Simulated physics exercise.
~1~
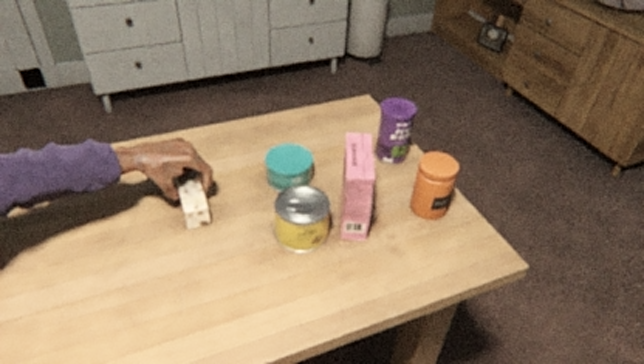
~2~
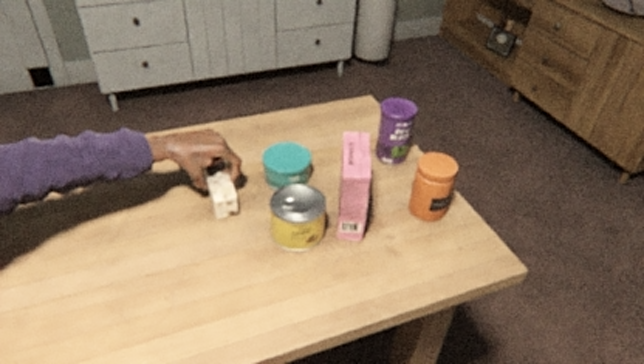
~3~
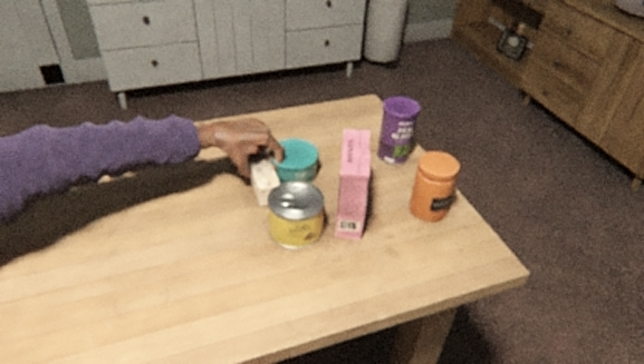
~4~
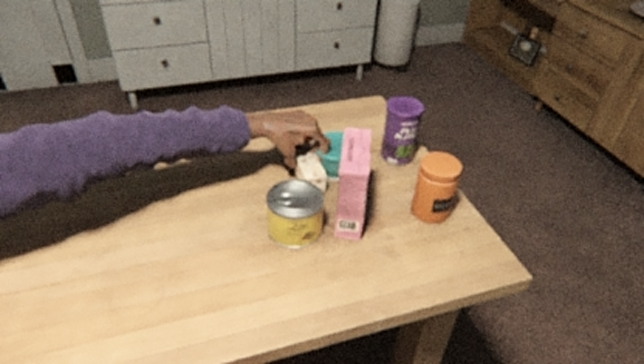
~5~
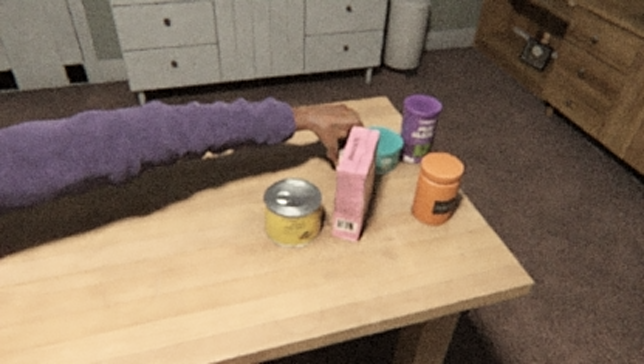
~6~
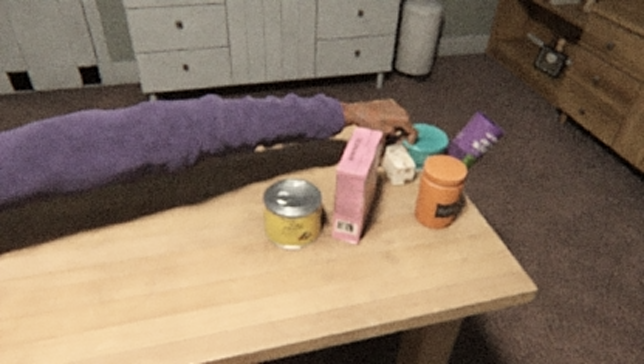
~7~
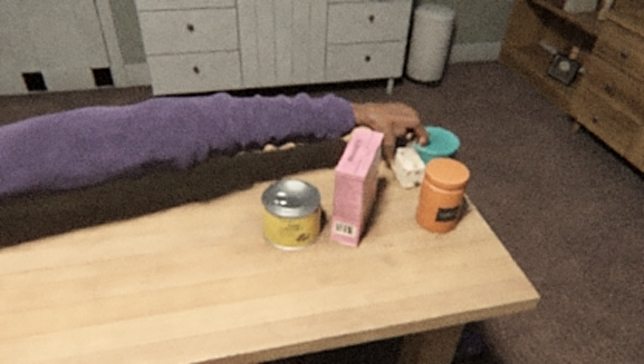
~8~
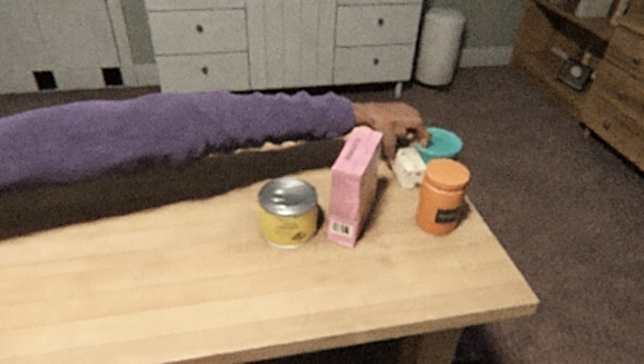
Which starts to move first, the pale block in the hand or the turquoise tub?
The pale block starts to move first, sliding to the right while the turquoise tub is still standing in its place. The tub only moves once the block has reached it.
